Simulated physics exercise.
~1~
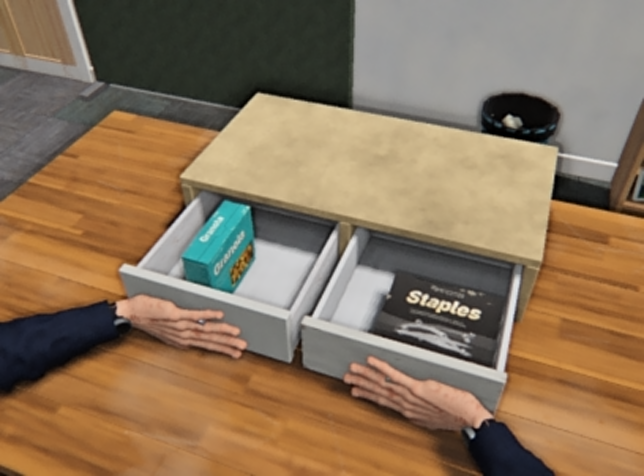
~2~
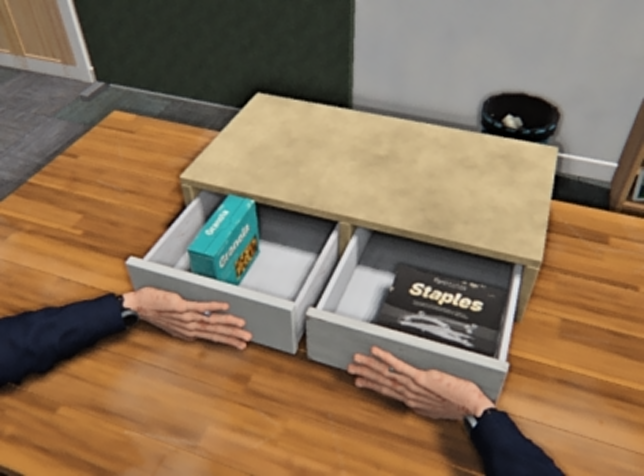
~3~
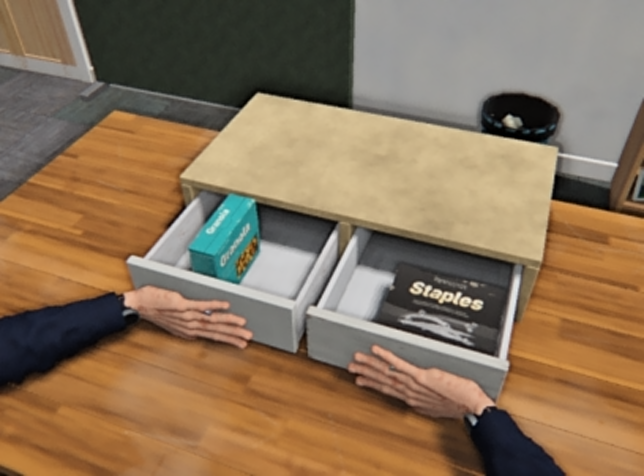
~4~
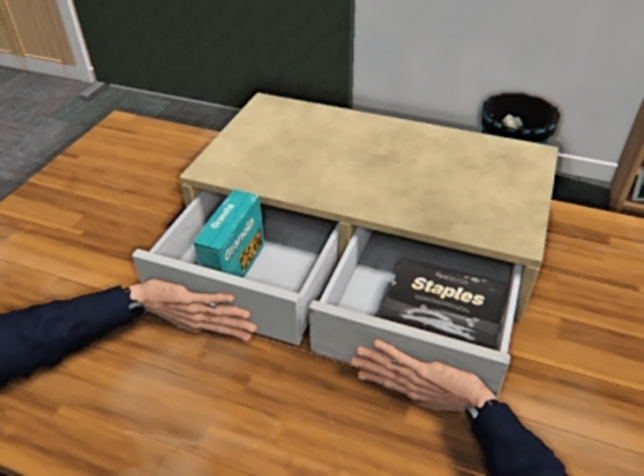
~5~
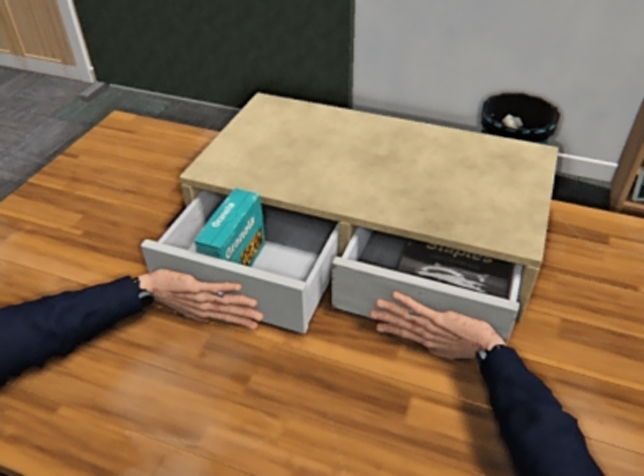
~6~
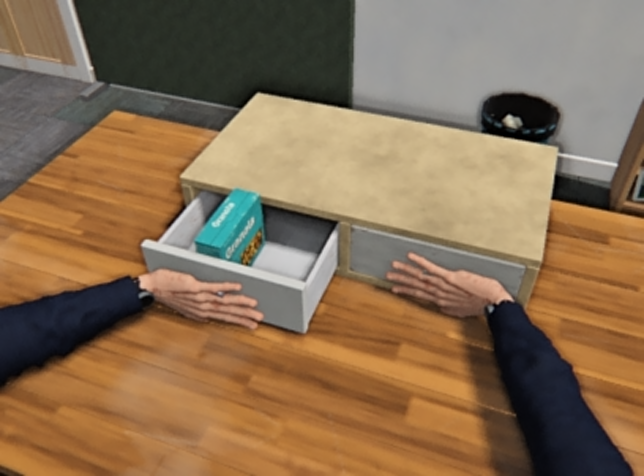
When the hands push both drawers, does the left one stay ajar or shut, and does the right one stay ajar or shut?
The left drawer jams and stays ajar with the turquoise box standing in it. The right drawer slides in and shuts flush.
